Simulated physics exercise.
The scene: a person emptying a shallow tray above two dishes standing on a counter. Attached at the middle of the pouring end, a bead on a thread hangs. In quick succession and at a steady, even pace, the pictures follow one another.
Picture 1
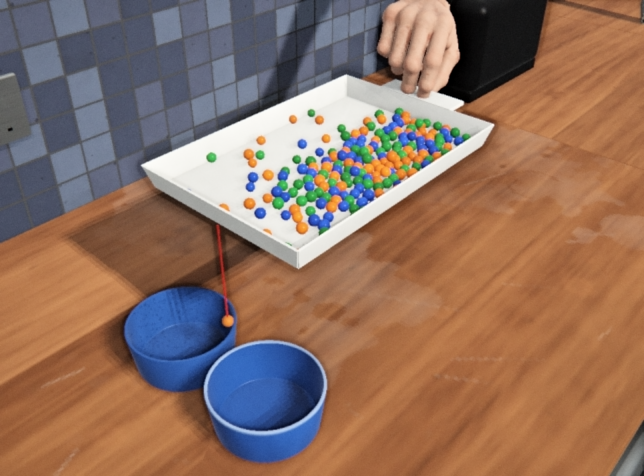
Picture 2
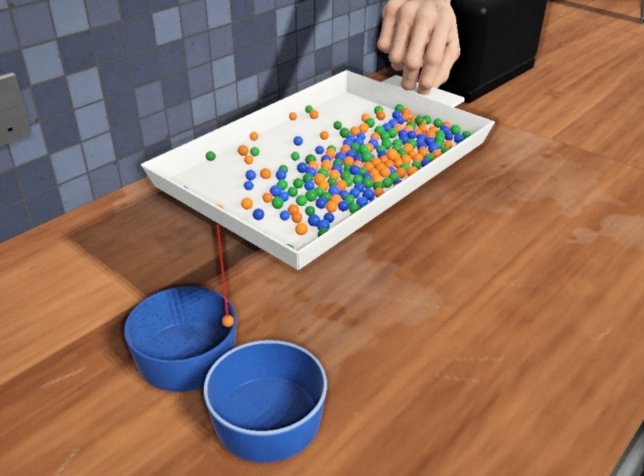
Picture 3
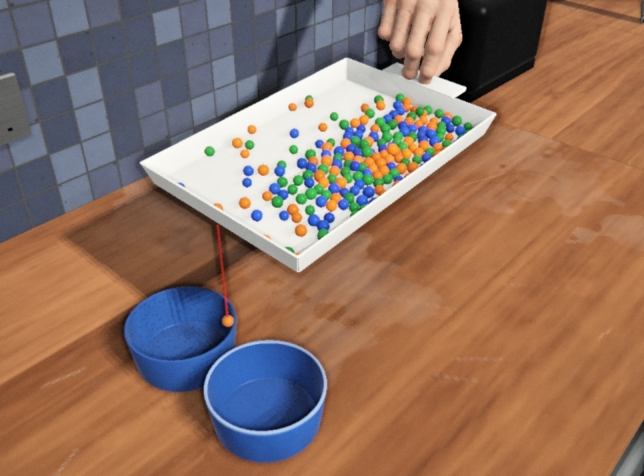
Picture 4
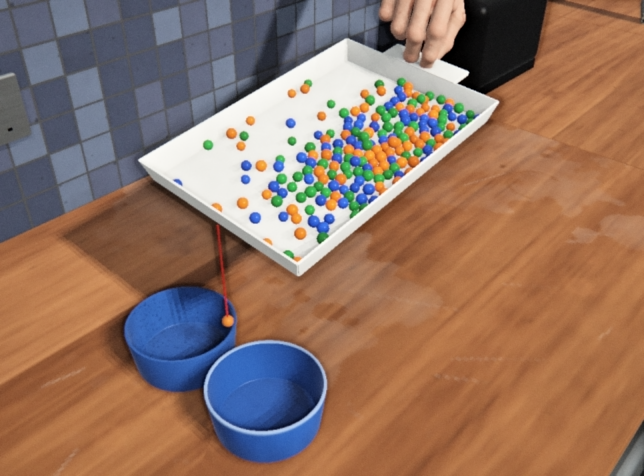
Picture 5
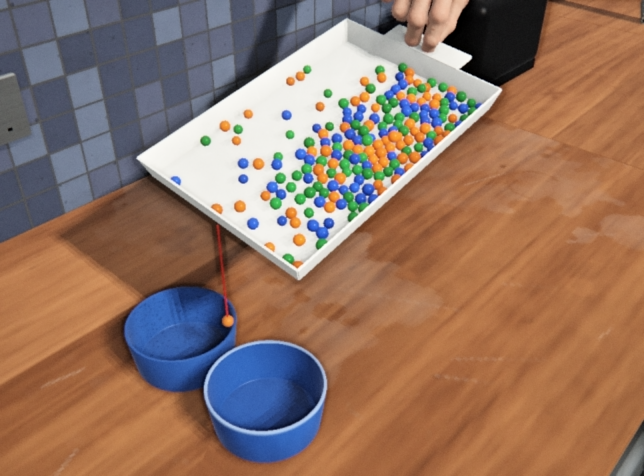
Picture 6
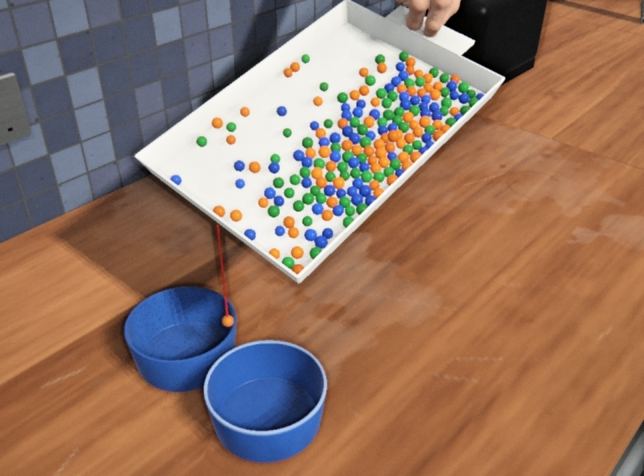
A hand raised the far end of a white tray of orange, green and blue beads above two blue bowls, slowly at first, then more steeply, and the beads began shifting toward the lower end.
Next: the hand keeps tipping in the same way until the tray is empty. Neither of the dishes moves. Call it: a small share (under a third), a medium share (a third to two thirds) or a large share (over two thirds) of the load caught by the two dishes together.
Large.
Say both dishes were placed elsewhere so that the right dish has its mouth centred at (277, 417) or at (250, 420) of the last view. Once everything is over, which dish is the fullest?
First try: The right-hand one. Second try: The right-hand one.
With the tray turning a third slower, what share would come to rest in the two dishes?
It would be some 90 in a hundred.
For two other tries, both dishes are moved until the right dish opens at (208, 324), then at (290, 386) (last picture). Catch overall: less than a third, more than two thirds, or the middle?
In order of the places: Below one third, then beyond two thirds.
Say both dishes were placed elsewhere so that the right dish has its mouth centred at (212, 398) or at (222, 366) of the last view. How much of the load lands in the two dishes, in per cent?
Approximately 30 percent, followed by approximately 20 percent.
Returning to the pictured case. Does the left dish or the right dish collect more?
Fuller: The right-hand dish.
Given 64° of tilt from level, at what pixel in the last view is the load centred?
Close to (303, 244).
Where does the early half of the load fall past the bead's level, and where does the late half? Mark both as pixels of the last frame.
Roughly (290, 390) first, then roughly (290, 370).
Soon, tray tipped steeply; most on the tray; a stray few in the right dish; a stray few outside both; a small part in the air.
A while on, tray tipped past a quarter turn; a stray few on the tray; most in the right dish; about a quarter outside both; a small part in the air.
Towards the end, tray tipped past a quarter turn; most in the right dish; about a quarter outside both.
Finally, tray tipped past a quarter turn; most in the right dish; none in the left dish; about a quarter outside both.
